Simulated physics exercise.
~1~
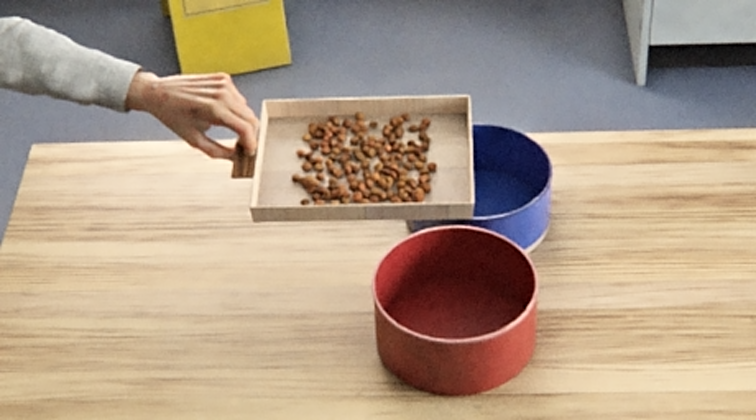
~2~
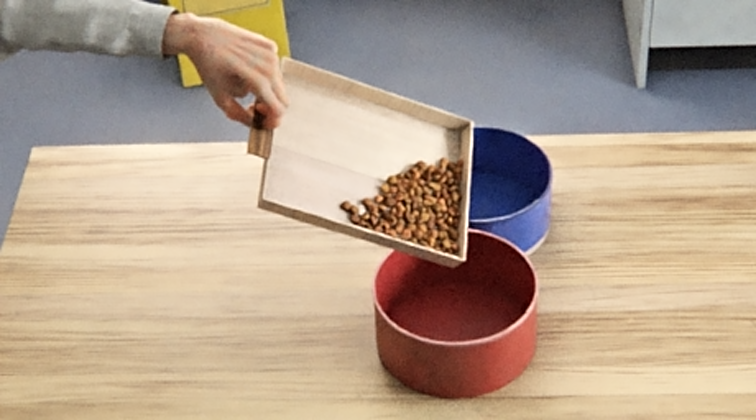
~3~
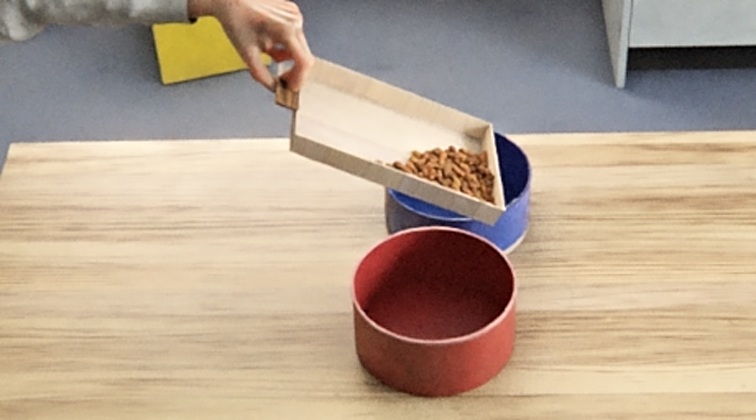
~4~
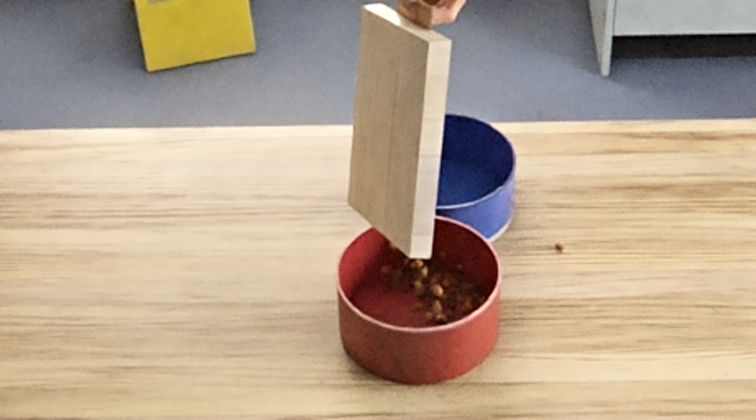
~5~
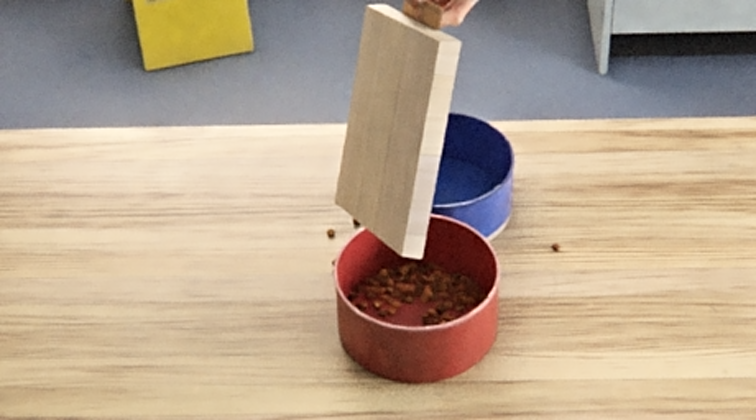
On a wooden table, a hand tilting a tray of brown kibble, then tipping it steeply into a red pot, spilling a few.
